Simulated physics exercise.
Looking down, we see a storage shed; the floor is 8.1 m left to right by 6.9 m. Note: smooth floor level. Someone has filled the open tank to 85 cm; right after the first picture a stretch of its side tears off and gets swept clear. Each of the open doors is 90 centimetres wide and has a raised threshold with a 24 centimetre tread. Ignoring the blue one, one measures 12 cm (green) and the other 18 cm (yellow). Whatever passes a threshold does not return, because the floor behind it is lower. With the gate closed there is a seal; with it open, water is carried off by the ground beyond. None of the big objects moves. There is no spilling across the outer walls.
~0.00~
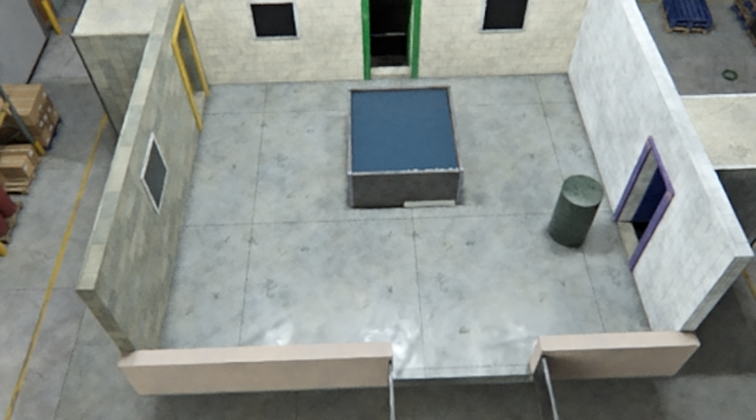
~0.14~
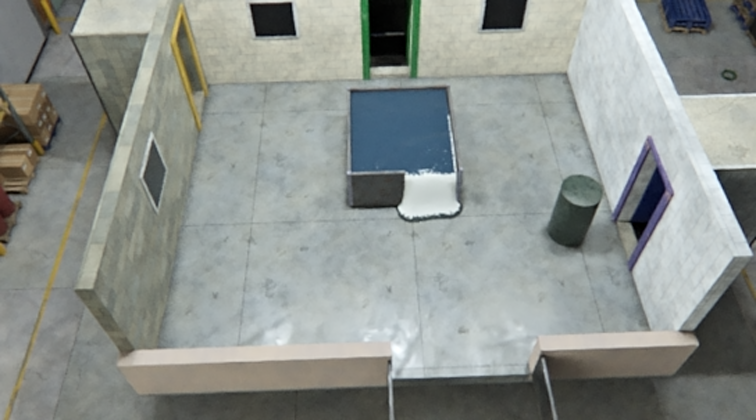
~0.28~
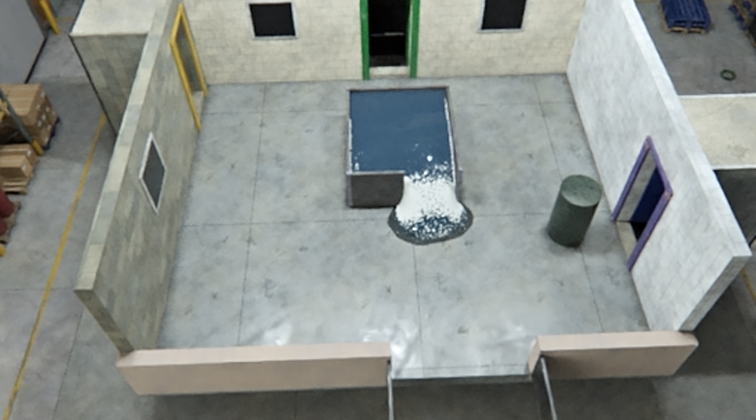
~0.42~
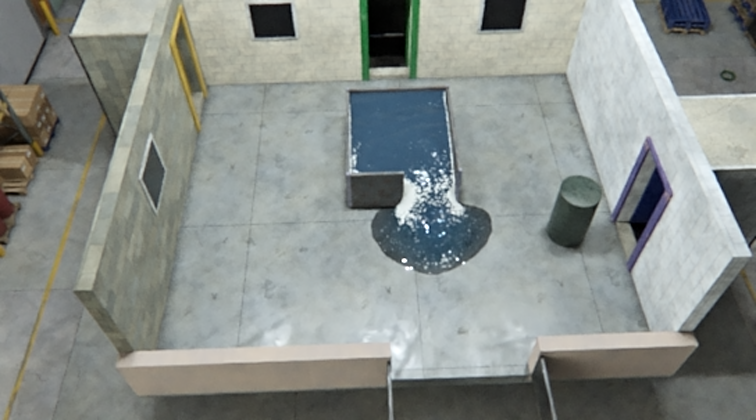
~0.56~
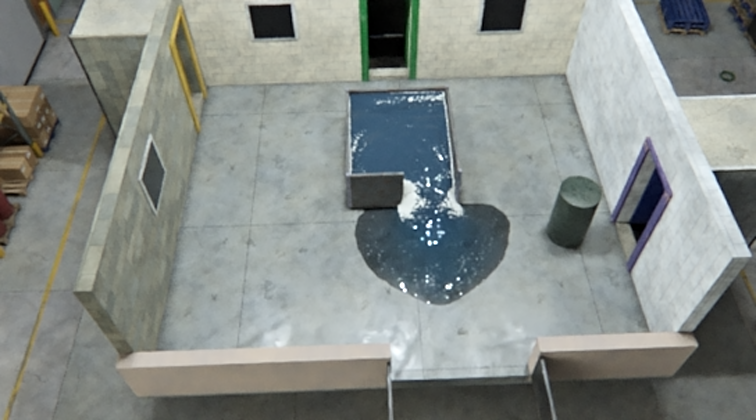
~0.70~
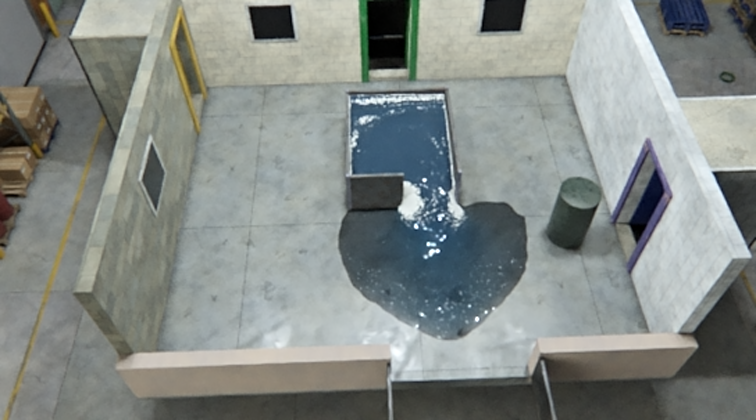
The clip shows a walled room from above, where part of an open tank's front side gives way and blue water pours through the gap, spreading across the grey floor in a widening dark pool beside a green cylinder.
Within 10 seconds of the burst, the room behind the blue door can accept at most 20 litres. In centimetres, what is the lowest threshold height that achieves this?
7.5 cm.
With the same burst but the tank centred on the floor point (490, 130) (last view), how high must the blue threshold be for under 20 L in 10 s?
I'd put it at close to 25 cm.
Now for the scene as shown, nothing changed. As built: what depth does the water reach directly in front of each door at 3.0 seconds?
Door by door in cm - blue 4, green 0, yellow 0.
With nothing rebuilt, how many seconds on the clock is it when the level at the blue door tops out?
I'd guess close to 5.0 seconds.
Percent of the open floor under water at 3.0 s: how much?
About 35 per cent.
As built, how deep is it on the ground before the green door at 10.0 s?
Depth: Near 3.0 cm.
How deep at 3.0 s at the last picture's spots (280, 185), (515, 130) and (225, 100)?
Depth: About 0, 0, 0 cm.
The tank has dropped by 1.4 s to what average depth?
Around 59 centimetres.
After 1.4 s water covers 25 % of the floor, deepest (43 cm) near (430, 214); it has not reached the blue door.
After 3.0 s water covers 35 % of the floor, deepest (31 cm) near (603, 359); 4 cm at the blue door, 0 litres in over its 7 cm threshold.
After 10.0 s water covers 90 % of the floor, deepest (9 cm) near (439, 213); 6 cm at the blue door, 21 litres in over its 7 cm threshold.
At the blue door as built, the water arrived by 2.4 s and peaked near 10 cm at 5.0 s.
With a threshold of 6.5 cm, 25 litres would have come in within the 10 s; with 9 cm, 8 litres. So under 20 litres takes about 7.5 cm.
